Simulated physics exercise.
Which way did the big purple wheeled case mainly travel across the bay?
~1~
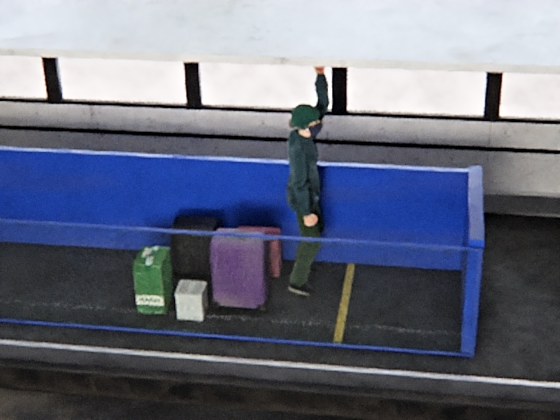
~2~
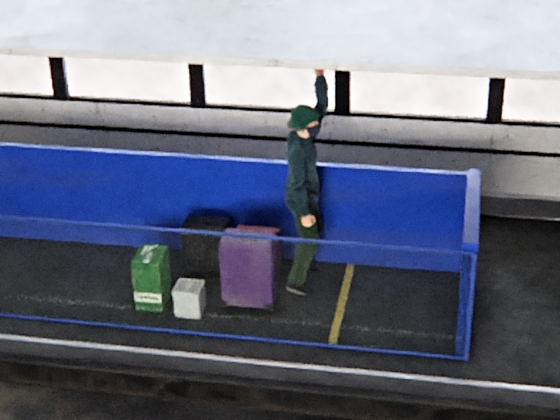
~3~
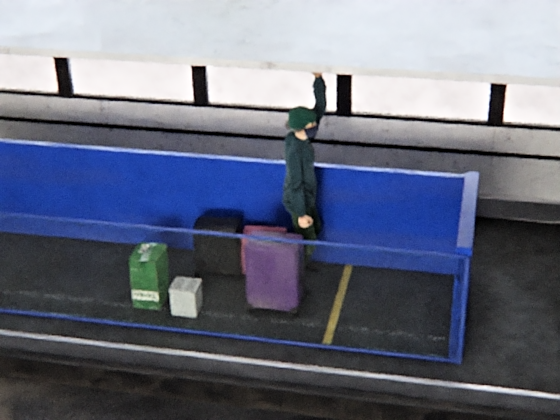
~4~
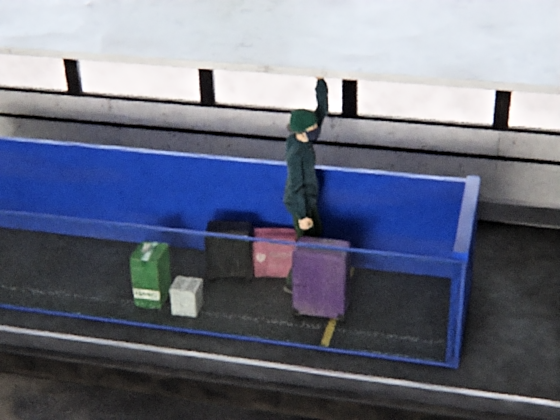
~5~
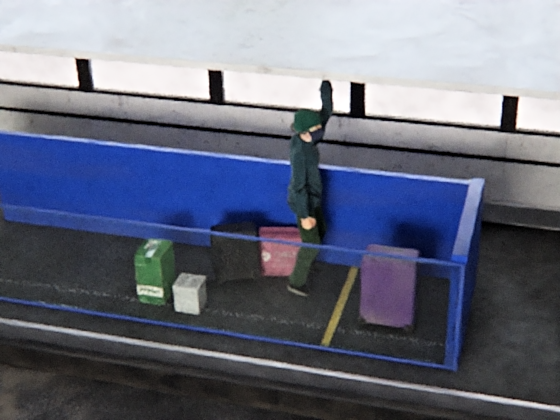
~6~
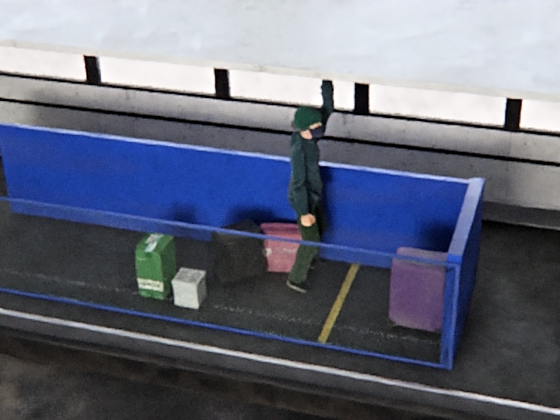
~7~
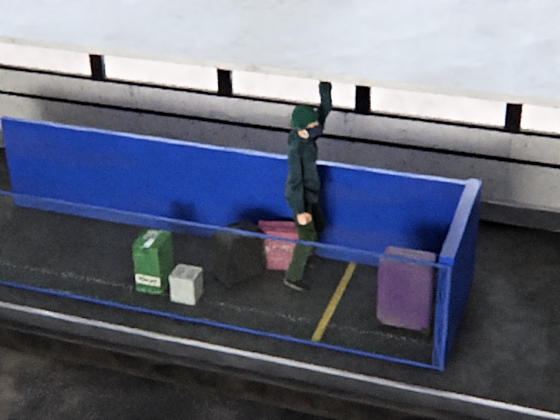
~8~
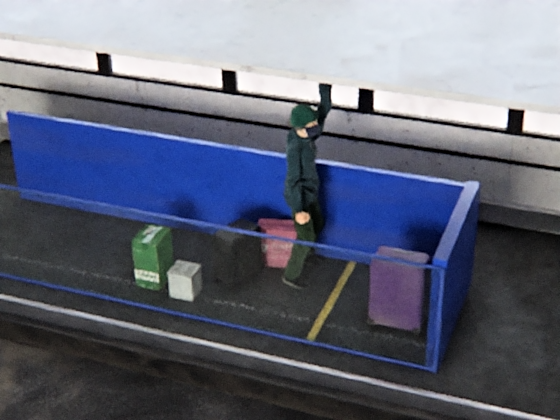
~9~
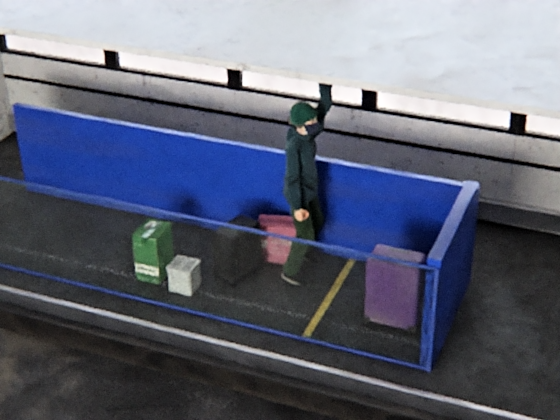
The big purple wheeled case mainly travelled to the right.
